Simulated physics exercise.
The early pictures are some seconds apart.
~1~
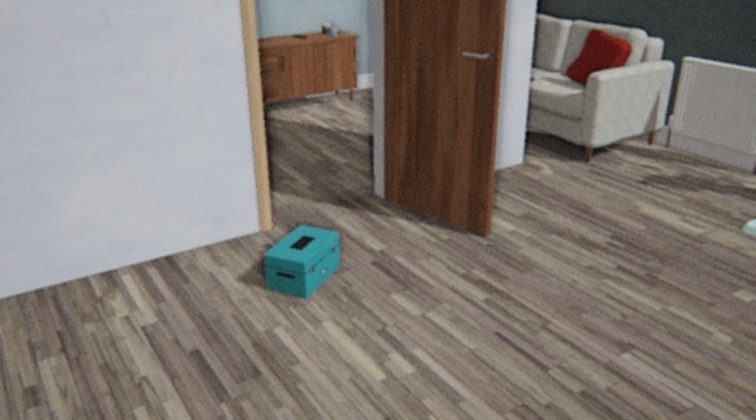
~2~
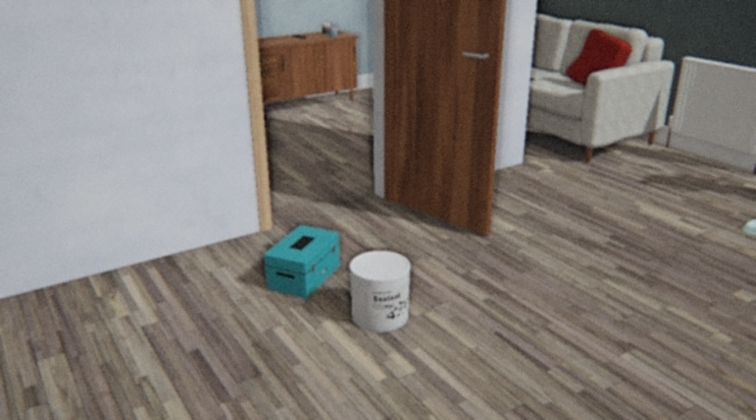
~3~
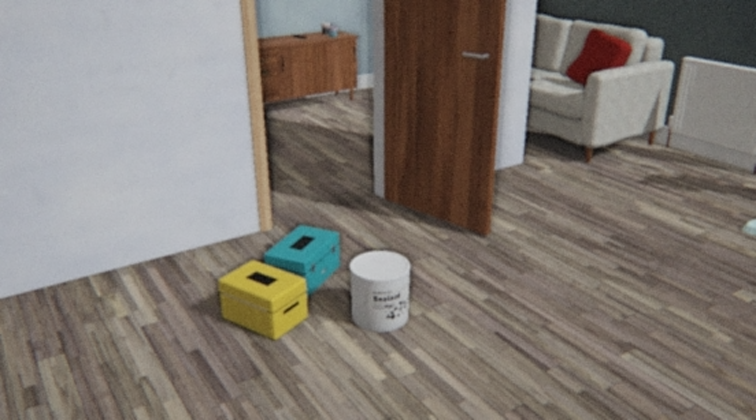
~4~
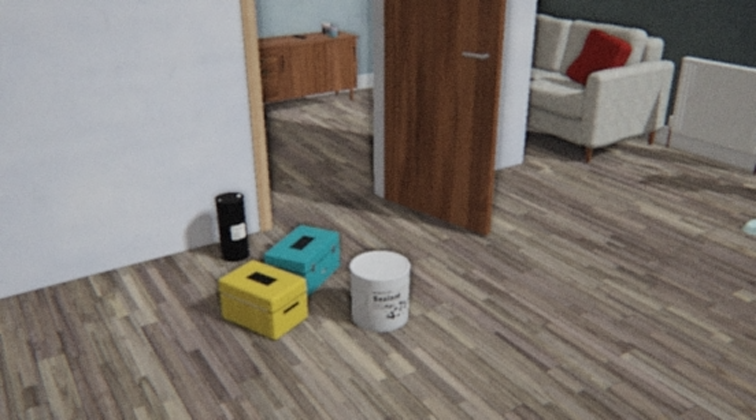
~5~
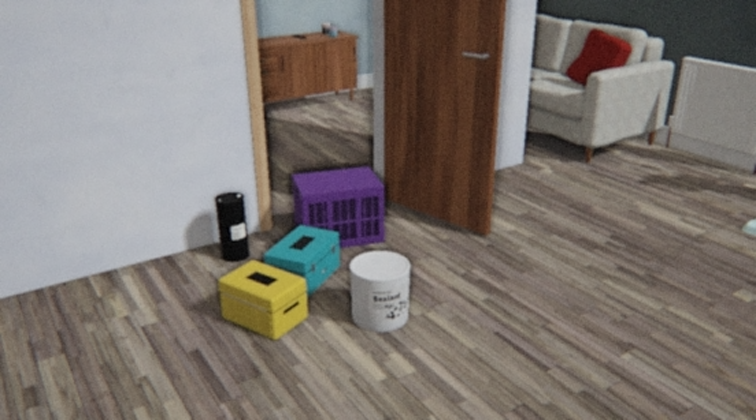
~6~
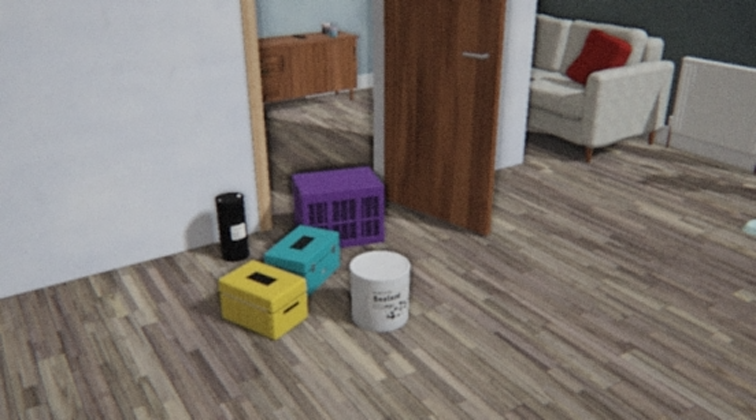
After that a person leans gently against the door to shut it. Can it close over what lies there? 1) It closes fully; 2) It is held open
It is held open.
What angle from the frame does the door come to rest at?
Close to 55 degrees, I'd say.
Then, 0.40 s after the last picture, door 91° open.
Then, 0.60 s after the last picture, door 76° open.
Then, 0.70 s after the last picture, door 68° open.
Then, 0.90 s after the last picture, door 56° open; purple chest slid a little near (335, 208).
At rest, door 55° open; all 5 in place. Seen from the same camera at the end, purple chest near (333, 208).
